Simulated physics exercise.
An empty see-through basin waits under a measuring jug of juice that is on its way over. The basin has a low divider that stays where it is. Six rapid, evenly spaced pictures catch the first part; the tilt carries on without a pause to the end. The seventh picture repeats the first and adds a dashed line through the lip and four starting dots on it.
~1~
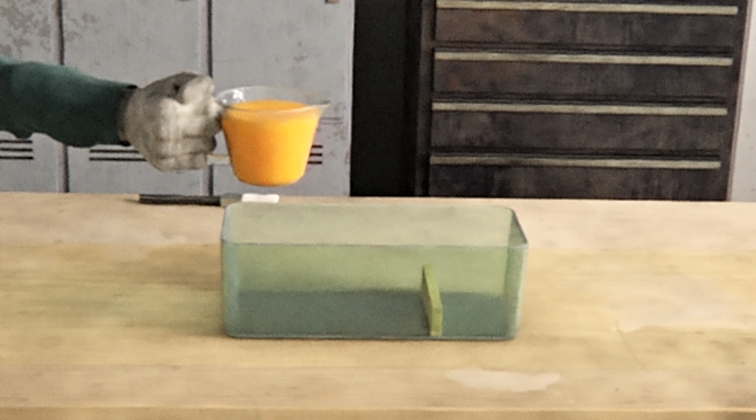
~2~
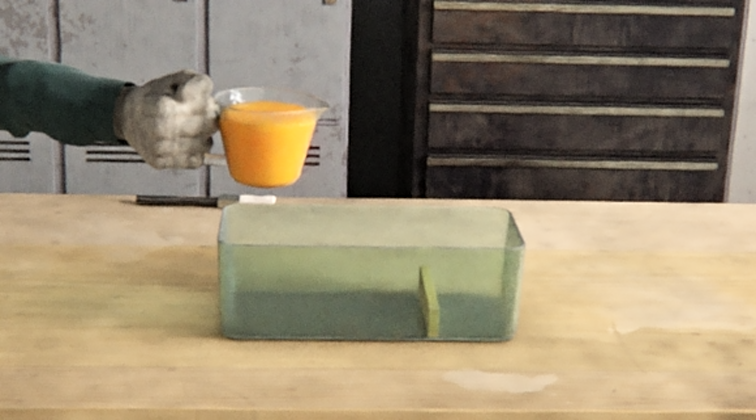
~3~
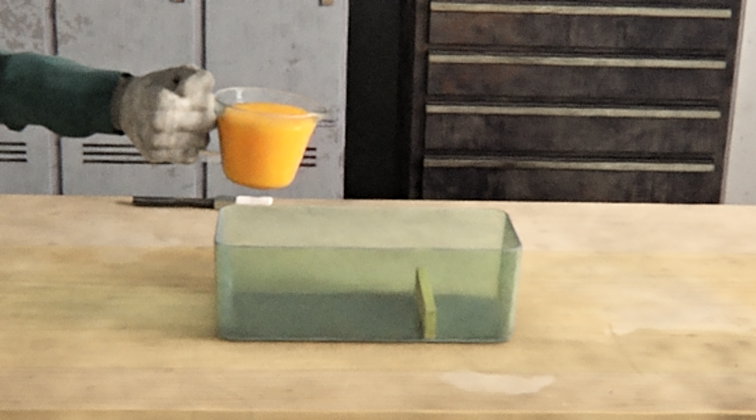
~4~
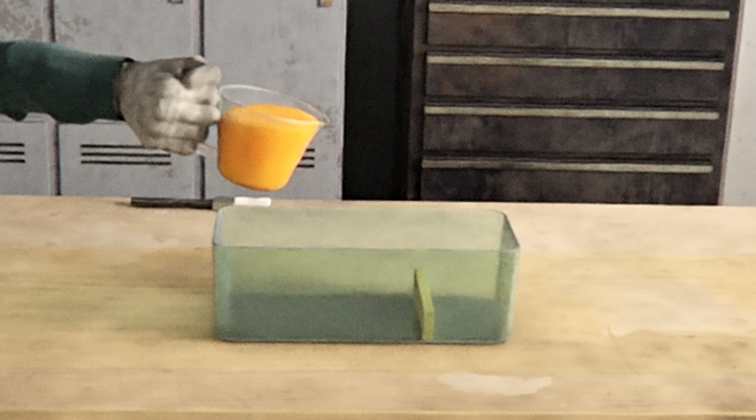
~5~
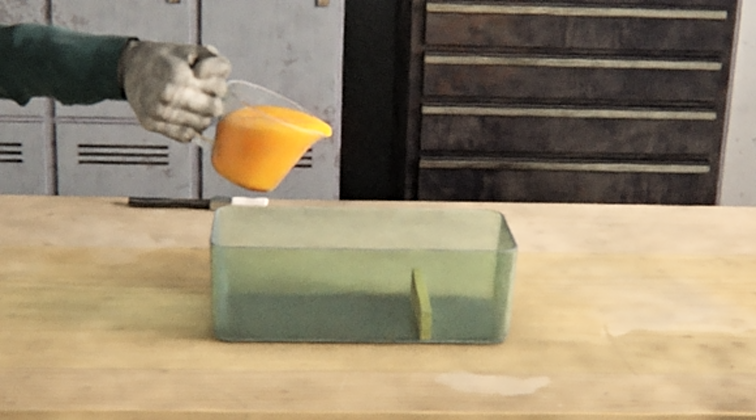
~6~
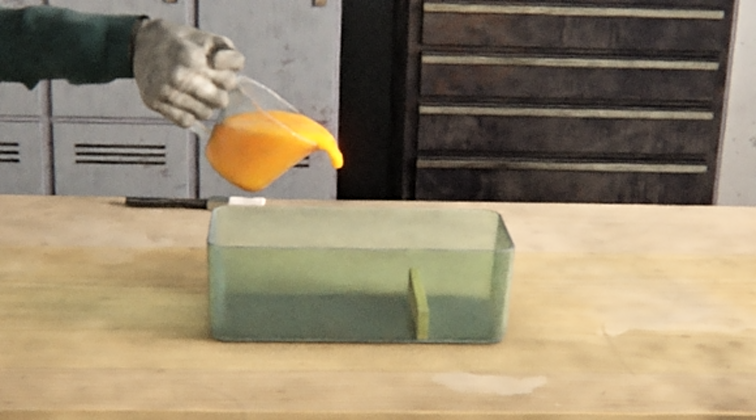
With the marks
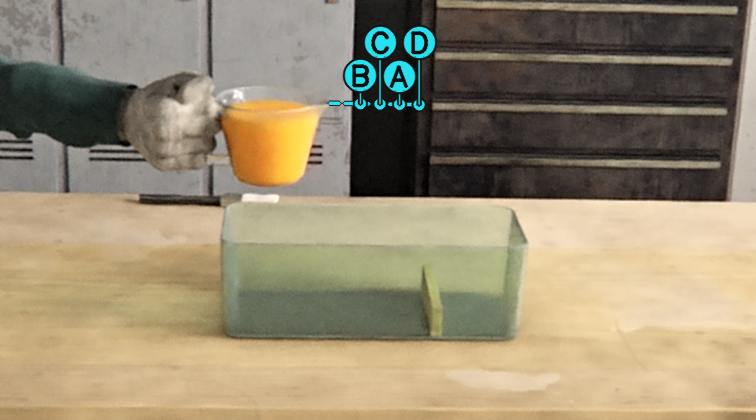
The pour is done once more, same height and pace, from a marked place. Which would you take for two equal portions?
Go for A.
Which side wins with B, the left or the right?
The left side.
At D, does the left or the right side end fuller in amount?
The right one.
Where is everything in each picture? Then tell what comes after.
Upright, lip at (330, 103); basin from (224, 334) to (519, 336); top of the wall at (432, 284); nothing has left yet, in the first picture.
Upright, lip at (328, 106); nothing has left yet, in the second picture.
Tipped about 6°, lip at (327, 112); nothing has left yet, in the third picture.
Tipped about 14°, lip at (329, 122); nothing has left yet, in the fourth picture.
Tipped about 24°, lip at (329, 133); juice is over the lip, down to (329, 133), in the fifth picture.
Tipped about 36°, lip at (326, 147); juice is over the lip, down to (338, 163), in the sixth picture.
In cyan, A at (399, 104); B at (360, 103); C at (380, 104); D at (419, 104).
With A, about 52 % ends left of the wall and 48 % right of it.
With B, about 91 % ends left of the wall and 8 % right of it.
With C, about 75 % ends left of the wall and 23 % right of it.
With D, about 32 % ends left of the wall and 66 % right of it.
